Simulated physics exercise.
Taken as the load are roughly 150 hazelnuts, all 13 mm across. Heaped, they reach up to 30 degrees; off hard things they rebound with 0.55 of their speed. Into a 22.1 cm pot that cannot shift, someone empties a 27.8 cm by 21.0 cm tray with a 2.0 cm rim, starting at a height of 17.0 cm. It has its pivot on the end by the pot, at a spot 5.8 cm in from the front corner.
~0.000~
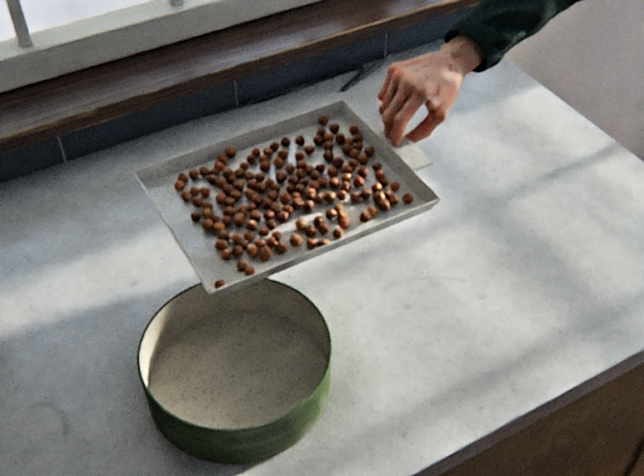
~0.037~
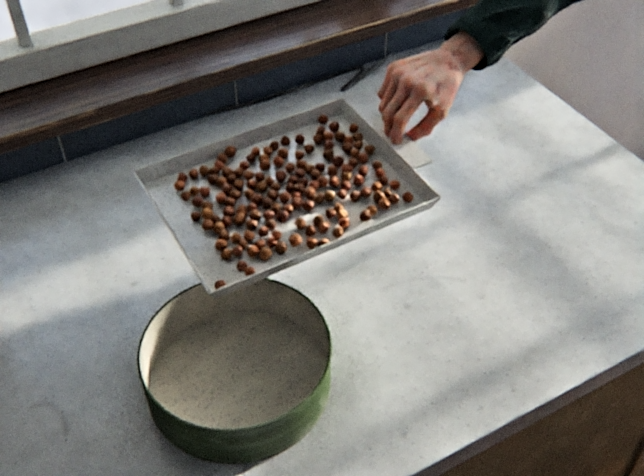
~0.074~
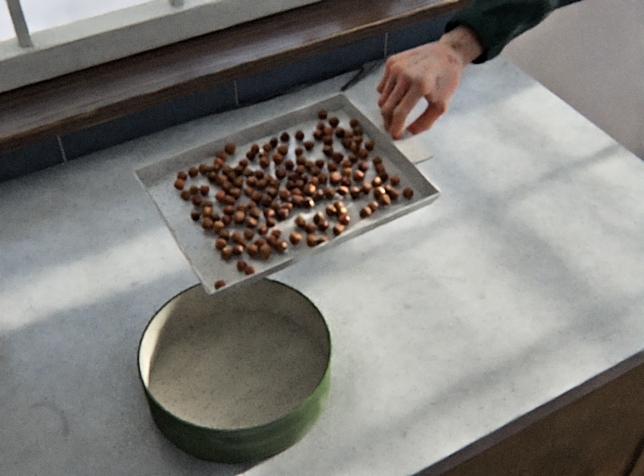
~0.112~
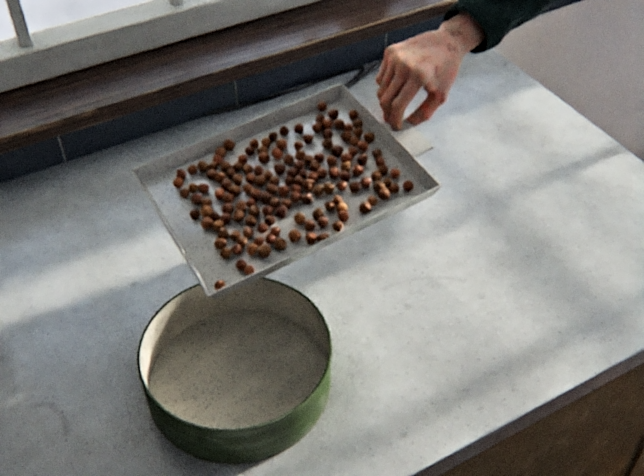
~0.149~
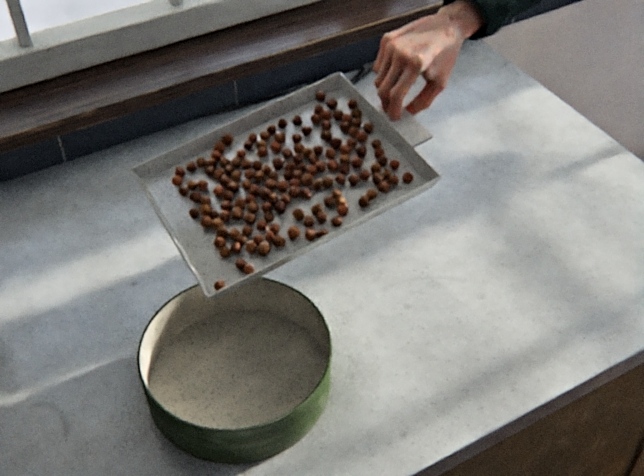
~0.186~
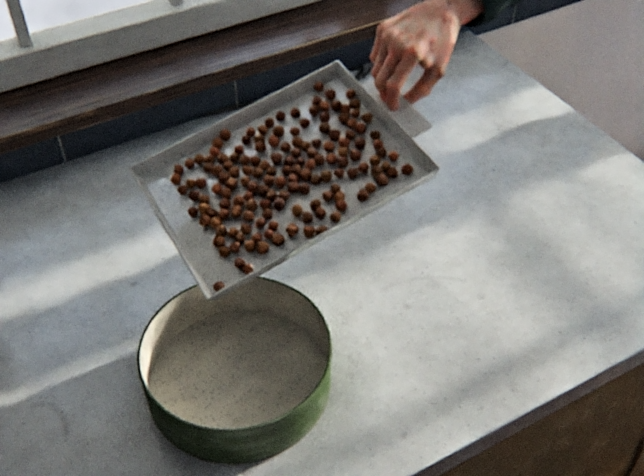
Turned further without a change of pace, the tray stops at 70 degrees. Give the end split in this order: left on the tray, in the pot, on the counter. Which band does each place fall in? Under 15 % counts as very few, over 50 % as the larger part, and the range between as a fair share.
Left on the tray: Very few. Pot: The larger part. Counter: A fair share.
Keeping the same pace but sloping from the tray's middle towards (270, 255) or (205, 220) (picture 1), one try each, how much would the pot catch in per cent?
Roughly 95 per cent on the first try and 20 per cent on the second.
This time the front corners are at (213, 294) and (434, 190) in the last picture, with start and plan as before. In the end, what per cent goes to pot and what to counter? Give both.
Pot 95; counter 0.
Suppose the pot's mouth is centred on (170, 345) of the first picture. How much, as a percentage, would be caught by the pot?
Some 95 per cent.
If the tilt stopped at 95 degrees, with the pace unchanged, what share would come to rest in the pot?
That would be around 75 percent.
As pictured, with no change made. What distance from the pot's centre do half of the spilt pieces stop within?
Some 24 cm.
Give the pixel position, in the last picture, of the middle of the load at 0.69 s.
At that time the load is centred around (188, 236).
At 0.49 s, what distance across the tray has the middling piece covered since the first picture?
7 cm.
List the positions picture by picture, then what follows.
The first picture shows tray tilt 0 degrees, front corners at (212, 286) and (432, 197); middle of the pieces at (290, 189); pot at (235, 346).
The second picture shows tray tilt 1 degrees, front corners at (212, 286) and (432, 195); middle of the pieces at (290, 188).
The third picture shows tray tilt 2 degrees, front corners at (212, 287) and (433, 191); middle of the pieces at (290, 185).
The fourth picture shows tray tilt 5 degrees, front corners at (211, 288) and (433, 184), lowest corner left front; middle of the pieces at (289, 181).
The fifth picture shows tray tilt 8 degrees, front corners at (211, 289) and (432, 175), lowest corner left front; middle of the pieces at (288, 175).
The sixth picture shows tray tilt 12 degrees, front corners at (210, 290) and (431, 167), lowest corner left front; middle of the pieces at (287, 170); pot at (235, 346). Its pace works out near 95 degrees a second.
Then, at 0.49 s, tilt 41 degrees; the tray holds 100 %, the pot 0 %.
After 0.69 s, tilt 59 degrees; the tray holds 95 %, the pot 0 %.
After 1.01 s, tilt 70 degrees; the tray holds 35 %, the pot 35 %.
At rest (3.1 s), tray 5 %, pot 70 %, counter 25 %.
